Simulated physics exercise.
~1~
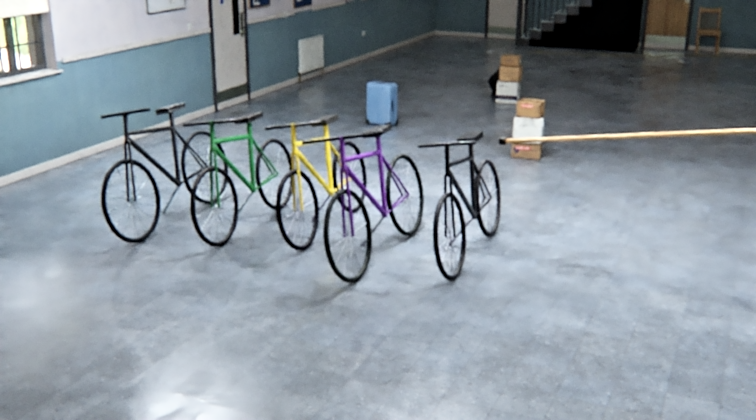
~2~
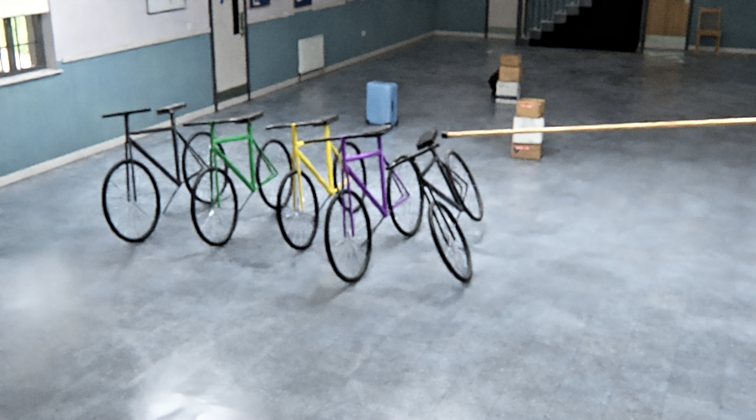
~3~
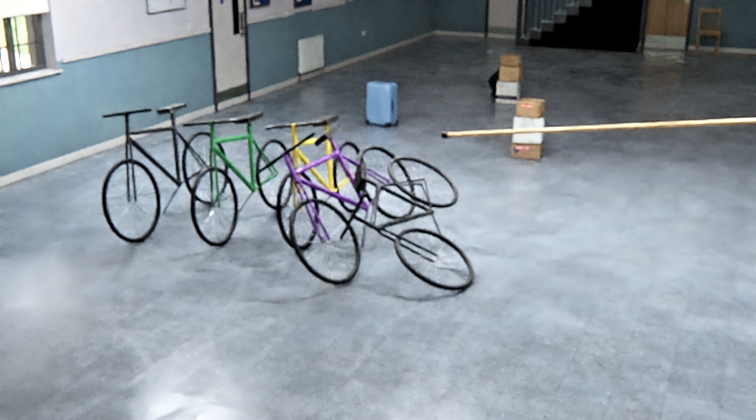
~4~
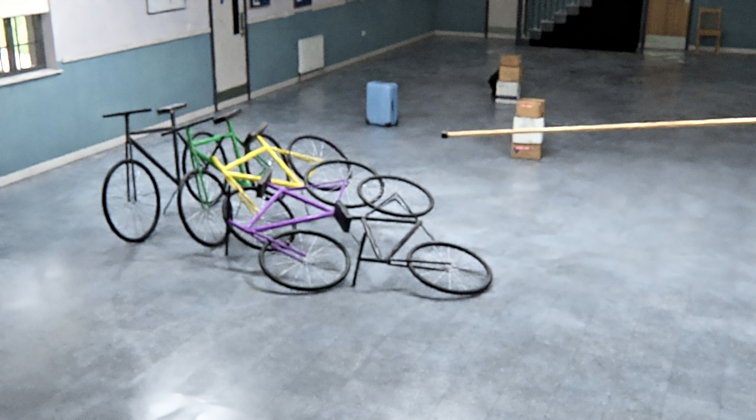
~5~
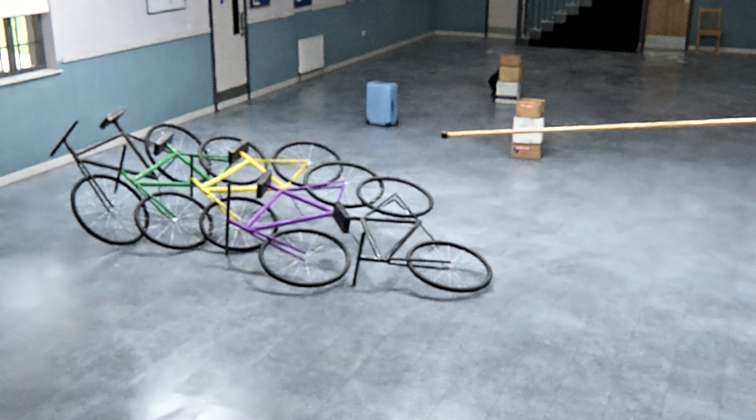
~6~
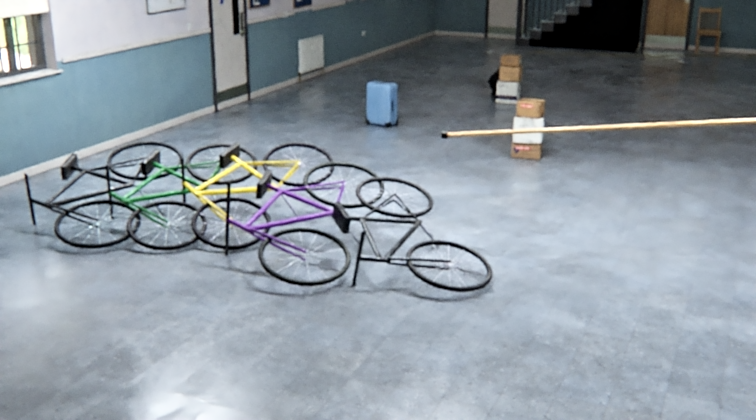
In a large hall, a pole tips the nearest bicycle and all five topple leftward in turn.
